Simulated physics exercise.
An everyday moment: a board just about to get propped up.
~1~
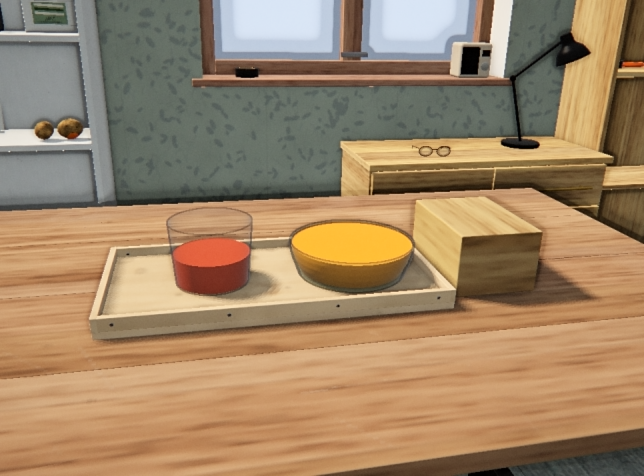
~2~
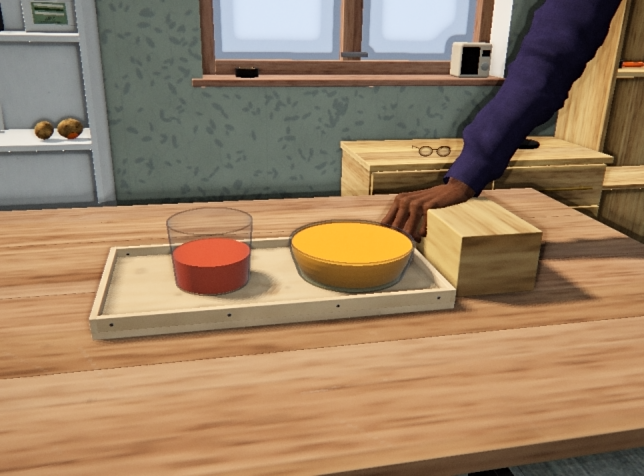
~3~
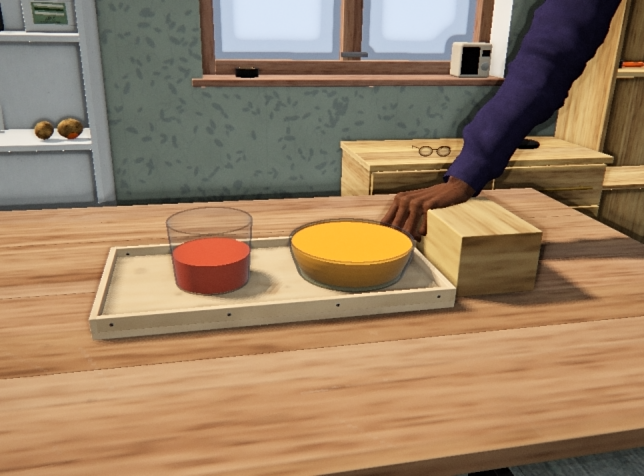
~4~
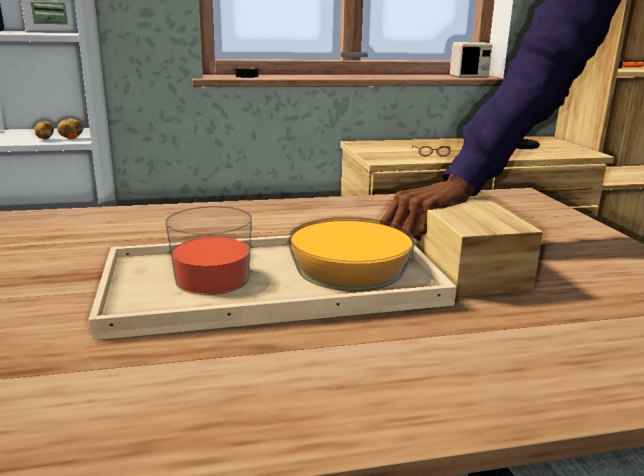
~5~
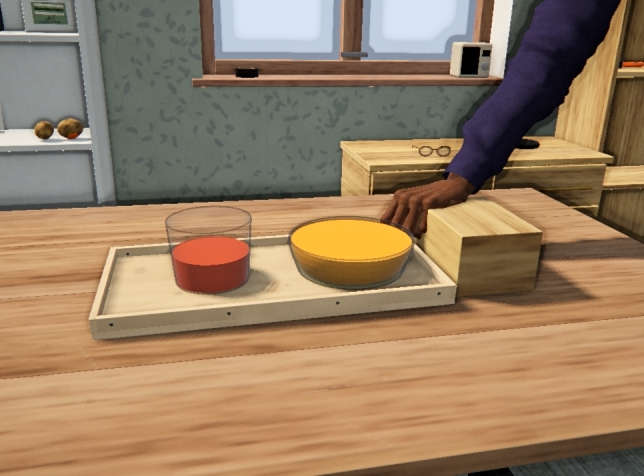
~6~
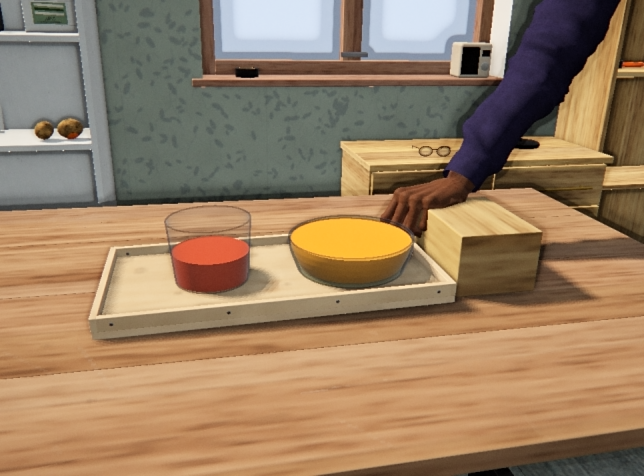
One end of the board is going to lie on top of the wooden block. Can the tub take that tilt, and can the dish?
Tub: Retains its contents, dish: Lets some out.
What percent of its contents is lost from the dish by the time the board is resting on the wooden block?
Around 40 percent of it.
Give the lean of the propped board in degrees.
It ends up tilted at around 13°.
A moment on, the board slopes by about 7°; tub, all is still inside; dish, a puddle lies under it.
Further on, the board slopes by about 14°; tub, all is still inside; dish, a puddle lies under it.
When it is over, the board slopes by about 13°, resting on the wooden block; tub, all is still inside; dish, a puddle lies under it.
